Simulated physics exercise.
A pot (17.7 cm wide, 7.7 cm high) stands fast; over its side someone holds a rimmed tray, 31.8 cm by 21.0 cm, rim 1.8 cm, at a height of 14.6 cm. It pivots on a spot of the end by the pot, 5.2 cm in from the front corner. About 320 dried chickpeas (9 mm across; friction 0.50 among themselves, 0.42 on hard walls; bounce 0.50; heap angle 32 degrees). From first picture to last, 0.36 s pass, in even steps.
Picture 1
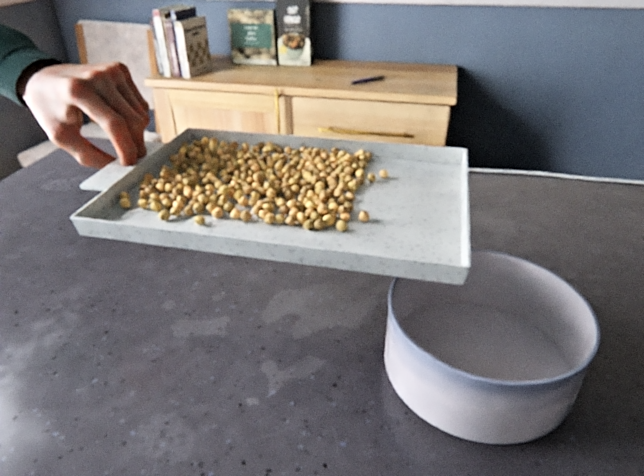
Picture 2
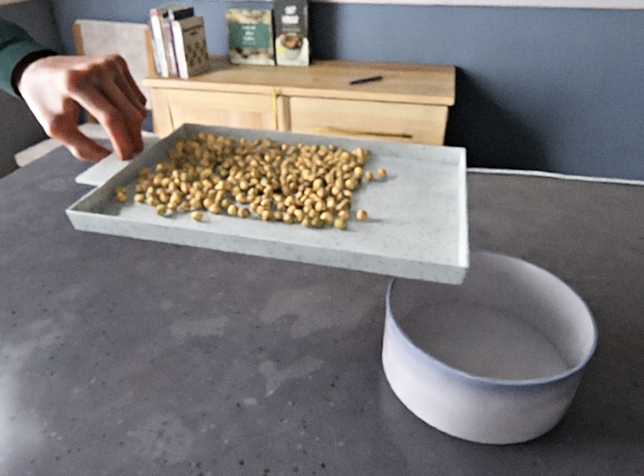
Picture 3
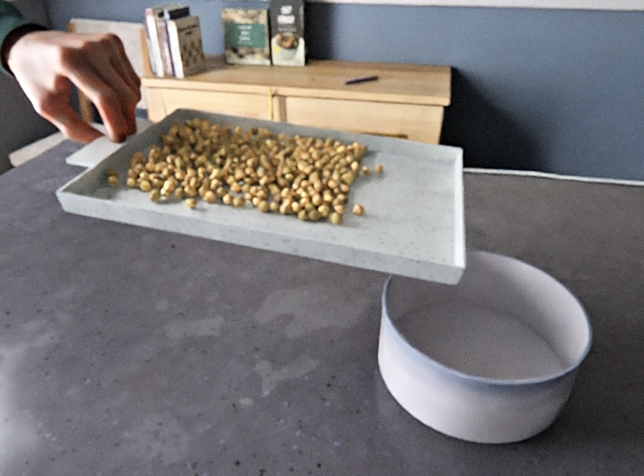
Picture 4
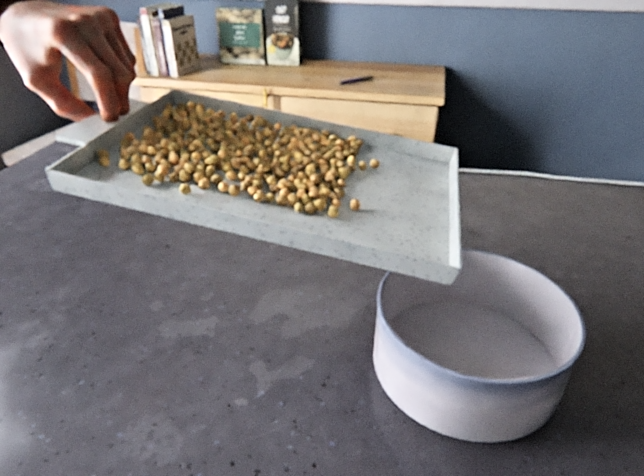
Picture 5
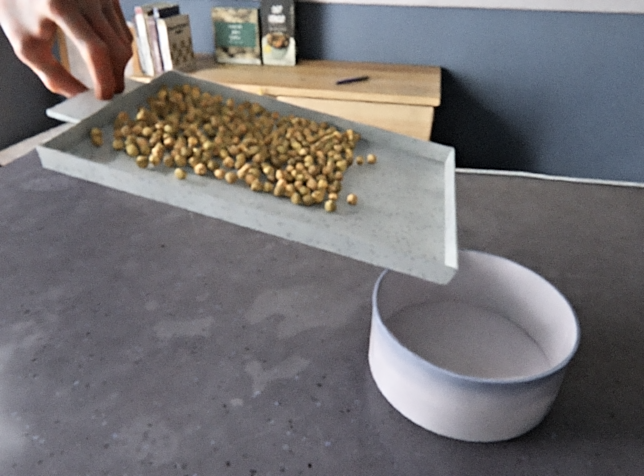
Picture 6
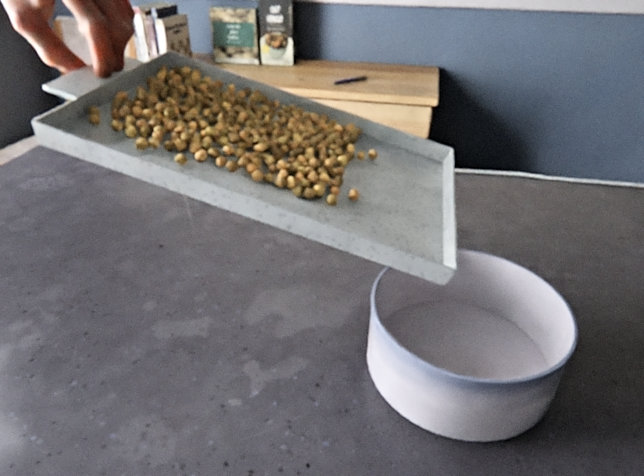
Above a dark tabletop, a hand steadily raises the left end of a chickpea-covered tray.
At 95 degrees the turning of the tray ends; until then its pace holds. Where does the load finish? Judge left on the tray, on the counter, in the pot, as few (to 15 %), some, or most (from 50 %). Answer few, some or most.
Tray: Few, counter: Some, pot: Most.
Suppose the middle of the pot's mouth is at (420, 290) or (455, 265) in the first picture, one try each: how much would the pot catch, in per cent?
About 30 and 70 per cent.
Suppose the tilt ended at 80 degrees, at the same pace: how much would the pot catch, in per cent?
In that case some 15 per cent.
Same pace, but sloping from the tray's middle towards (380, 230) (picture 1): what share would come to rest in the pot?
About 85 per cent.
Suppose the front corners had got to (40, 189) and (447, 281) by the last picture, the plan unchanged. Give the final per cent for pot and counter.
Pot 30, counter 70.
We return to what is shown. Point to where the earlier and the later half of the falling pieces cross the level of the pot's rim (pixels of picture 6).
First near (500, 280), later near (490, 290).
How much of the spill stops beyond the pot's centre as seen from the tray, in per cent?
About 90 per cent.
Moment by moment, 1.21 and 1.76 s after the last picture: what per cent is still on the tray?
In turn: 85, 30.
Then, 0.73 s after the last picture, tilt 53 degrees; the tray holds 95 %, the pot 0 %.
Then, 1.21 s after the last picture, tilt 77 degrees; the tray holds 85 %, the pot 10 %.
Then, 1.76 s after the last picture, tilt 95 degrees; the tray holds 30 %, the pot 35 %.
In the end, tray 0 %, counter 25 %, pot 75 %.
